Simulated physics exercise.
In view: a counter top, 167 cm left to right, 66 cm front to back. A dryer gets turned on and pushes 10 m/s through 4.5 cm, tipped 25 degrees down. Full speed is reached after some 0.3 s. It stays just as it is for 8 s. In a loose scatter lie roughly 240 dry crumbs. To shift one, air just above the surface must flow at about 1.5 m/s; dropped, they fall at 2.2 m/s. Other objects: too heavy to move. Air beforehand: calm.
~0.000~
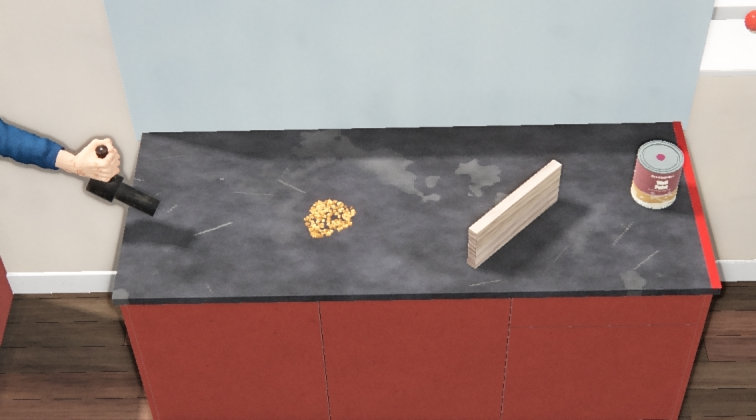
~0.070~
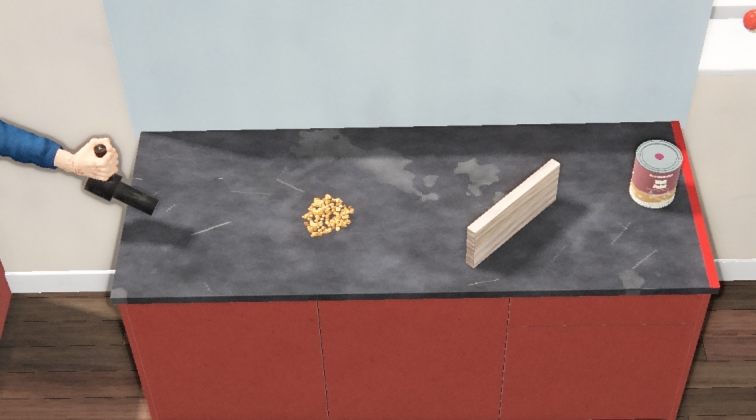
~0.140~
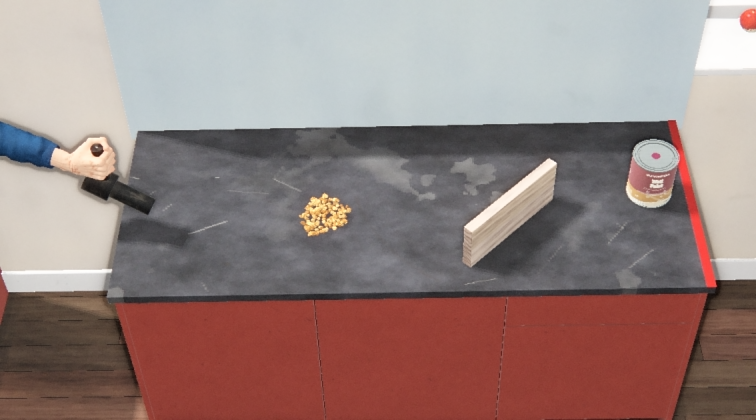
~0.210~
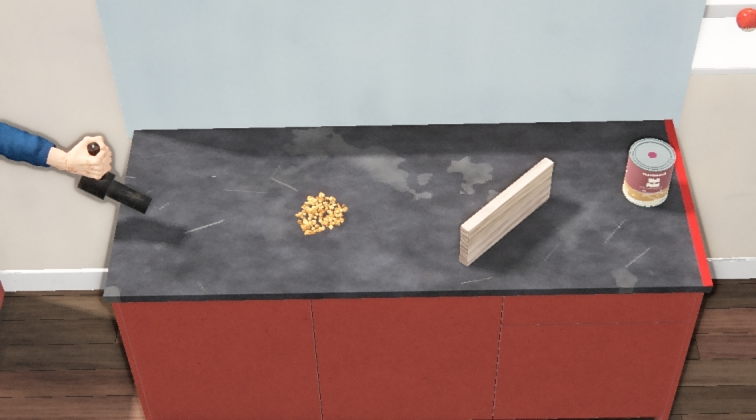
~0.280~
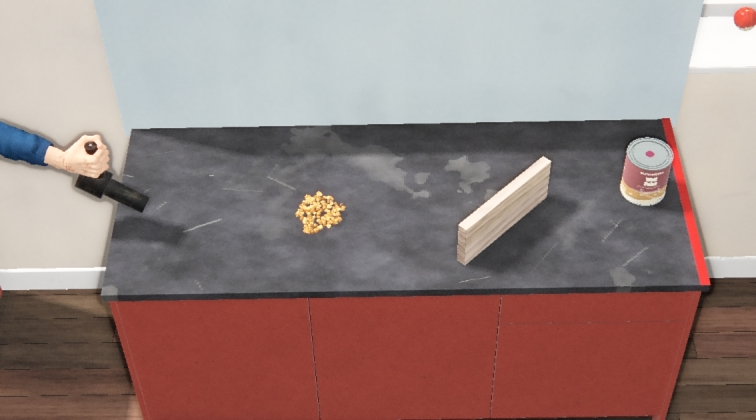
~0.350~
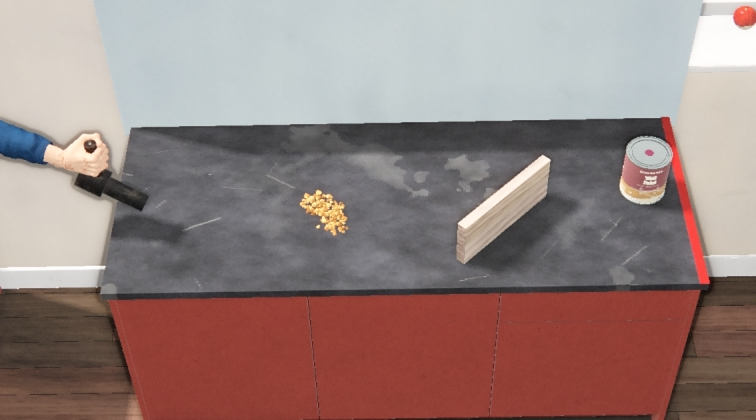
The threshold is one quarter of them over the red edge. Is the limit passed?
Odds are the amount swept past that edge ends up not above a quarter.
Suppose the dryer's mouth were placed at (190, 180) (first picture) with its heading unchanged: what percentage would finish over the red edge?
You'd be looking at something like 3 in a hundred.
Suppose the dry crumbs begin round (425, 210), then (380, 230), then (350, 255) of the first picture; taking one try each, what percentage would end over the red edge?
In turn about 5 %, 0 %, 0 %.
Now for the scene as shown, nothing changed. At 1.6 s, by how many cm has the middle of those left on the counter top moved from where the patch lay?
It works out to close to 60 cm.
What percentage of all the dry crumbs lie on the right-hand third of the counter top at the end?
It comes out near 80 in a hundred.
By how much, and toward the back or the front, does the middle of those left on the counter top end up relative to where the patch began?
Drift: Rearward direction, about 10 cm.
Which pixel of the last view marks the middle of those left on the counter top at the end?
Look near pixel (527, 185) of the last view.
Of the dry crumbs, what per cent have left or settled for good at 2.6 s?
Near 30 %.
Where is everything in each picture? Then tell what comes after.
The middle of the dry crumbs is near (328, 217), none has stirred yet and the mouth of the dryer is at (157, 209), in the first picture.
The middle of the dry crumbs is near (327, 213), none has stirred yet and the red edge is centred on (698, 199), in the second picture.
The middle of the dry crumbs is near (323, 212), none has stirred yet, the top of a board is at (512, 194) and the top of a tin is at (656, 156), in the third picture.
The middle of the dry crumbs is near (320, 211) and none has stirred yet, in the fourth picture.
The middle of the dry crumbs is near (318, 210) and none has stirred yet, in the fifth picture.
The middle of the dry crumbs is near (326, 211), the farthest in sight from the dryer is at (347, 228) and about 40 % have left their places, in the sixth picture.
After 1.6 s the count stands so, 0 % are over the red edge; the middle of those still in play is near (515, 191).
After 2.6 s the count stands so, 0 % are over the red edge; the middle of those still in play is near (527, 185).
After 4.4 s the count stands so, 1 % are over the red edge; the middle of those still in play is near (527, 185).
After 8.0 s, at the end, 2 % are over the red edge; the middle of those still in play is near (527, 185).
